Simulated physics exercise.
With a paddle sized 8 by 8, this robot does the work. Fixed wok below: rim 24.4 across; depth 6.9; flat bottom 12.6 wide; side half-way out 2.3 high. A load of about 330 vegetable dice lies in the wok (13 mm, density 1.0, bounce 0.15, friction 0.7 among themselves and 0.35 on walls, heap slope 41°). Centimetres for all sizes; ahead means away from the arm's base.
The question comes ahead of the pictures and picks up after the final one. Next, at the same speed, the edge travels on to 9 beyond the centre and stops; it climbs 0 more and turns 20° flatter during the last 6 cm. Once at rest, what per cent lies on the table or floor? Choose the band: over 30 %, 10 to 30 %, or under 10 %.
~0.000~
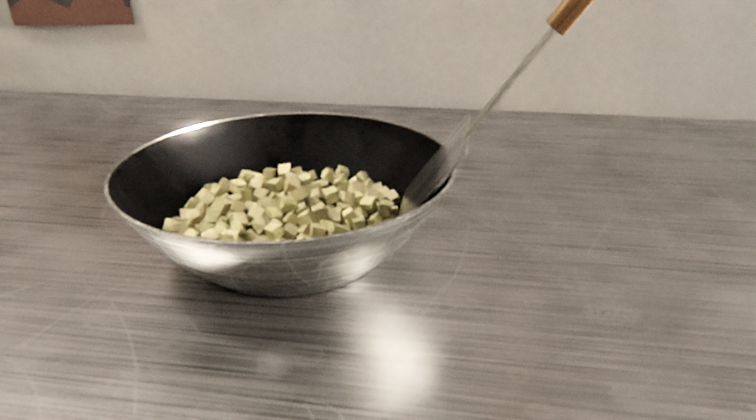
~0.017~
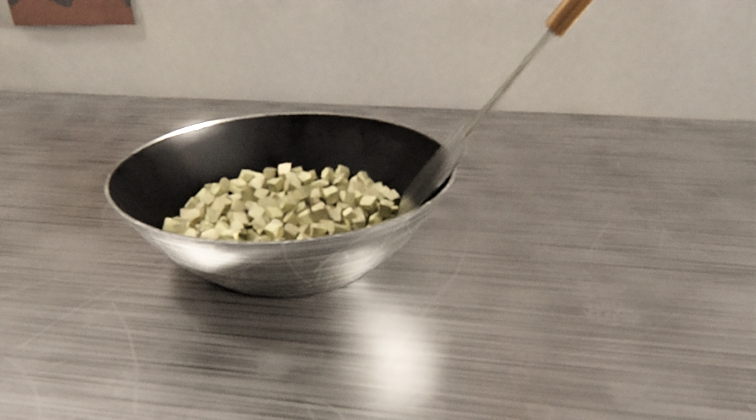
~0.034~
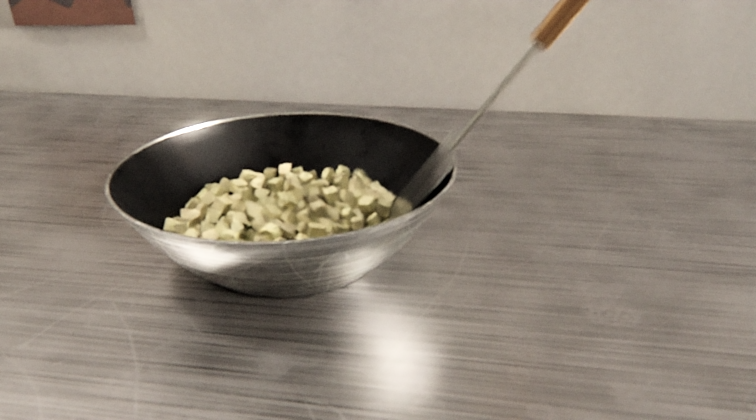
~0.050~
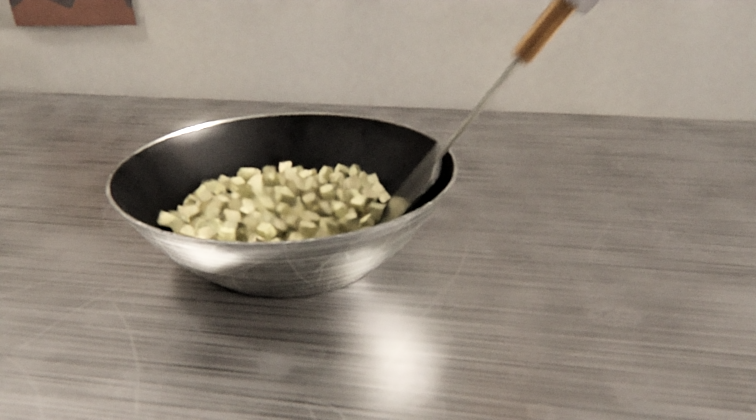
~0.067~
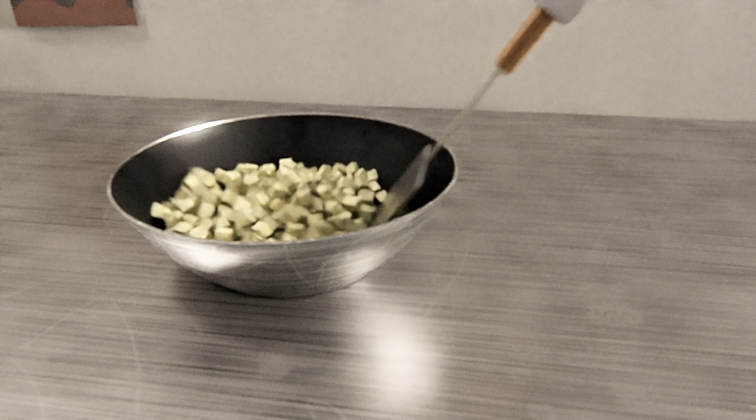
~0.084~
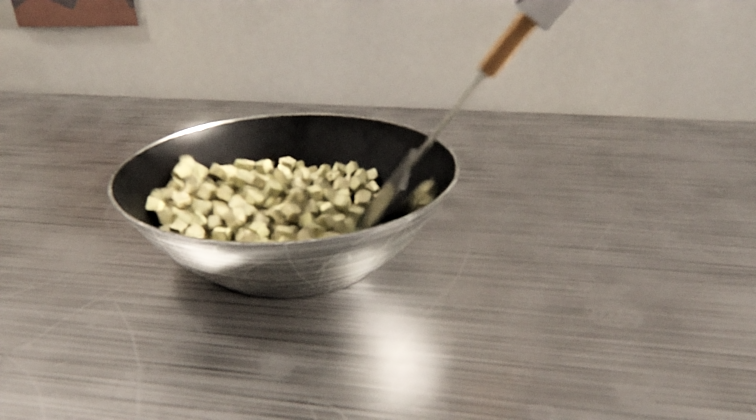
Over 30 %.
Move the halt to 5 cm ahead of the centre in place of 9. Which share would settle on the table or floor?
Changed stop: Approx. 5 %.
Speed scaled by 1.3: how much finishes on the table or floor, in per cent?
The share would be near 55 in a hundred.
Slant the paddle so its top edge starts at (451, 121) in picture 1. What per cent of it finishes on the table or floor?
I'd estimate around 45 per cent.
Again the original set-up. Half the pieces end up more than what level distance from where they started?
Near 12 cm, measured level.
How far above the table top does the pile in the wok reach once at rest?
Roughly 8.5 centimetres.
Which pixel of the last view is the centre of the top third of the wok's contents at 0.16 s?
Around (197, 187).
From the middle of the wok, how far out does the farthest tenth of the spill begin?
Roughly 30 cm.
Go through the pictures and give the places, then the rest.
Paddle top edge at (468, 132), sloping 55°; upper third of the load around (290, 209), from x 170 to 395, top at y 170; 330 in the wok, in the first frame.
Paddle top edge at (466, 134), sloping 55°; upper third of the load around (290, 209), from x 170 to 395, top at y 170, in the second frame.
Paddle top edge at (455, 144), sloping 55°; upper third of the load around (288, 208), from x 175 to 390, top at y 170, in the third frame.
Paddle top edge at (439, 156), sloping 55°; upper third of the load around (286, 204), from x 170 to 385, top at y 170, in the fourth frame.
Paddle top edge at (424, 164), sloping 55°; upper third of the load around (272, 198), from x 160 to 400, top at y 165, in the fifth frame.
Paddle top edge at (409, 167), sloping 55°; upper third of the load around (261, 196), from x 155 to 425, top at y 165; 330 in the wok, in the sixth frame.
By 0.16 s, sloping 55°, highest piece 15 above the table; 327 in the wok, 3 on the blade or in flight.
By 0.23 s, sloping 47°, highest piece 20 above the table; 314 in the wok, 16 on the blade or in flight.
By 0.47 s, sloping 35°, highest piece 9 above the table; 194 in the wok, 79 on the table or floor, 57 on the blade or in flight.
By 1.52 s, sloping 35°, highest piece 8 above the table; 192 in the wok, 138 on the table or floor.
Final count, 192 in the wok, 138 on the table or floor. That is 42 % on the table or floor.
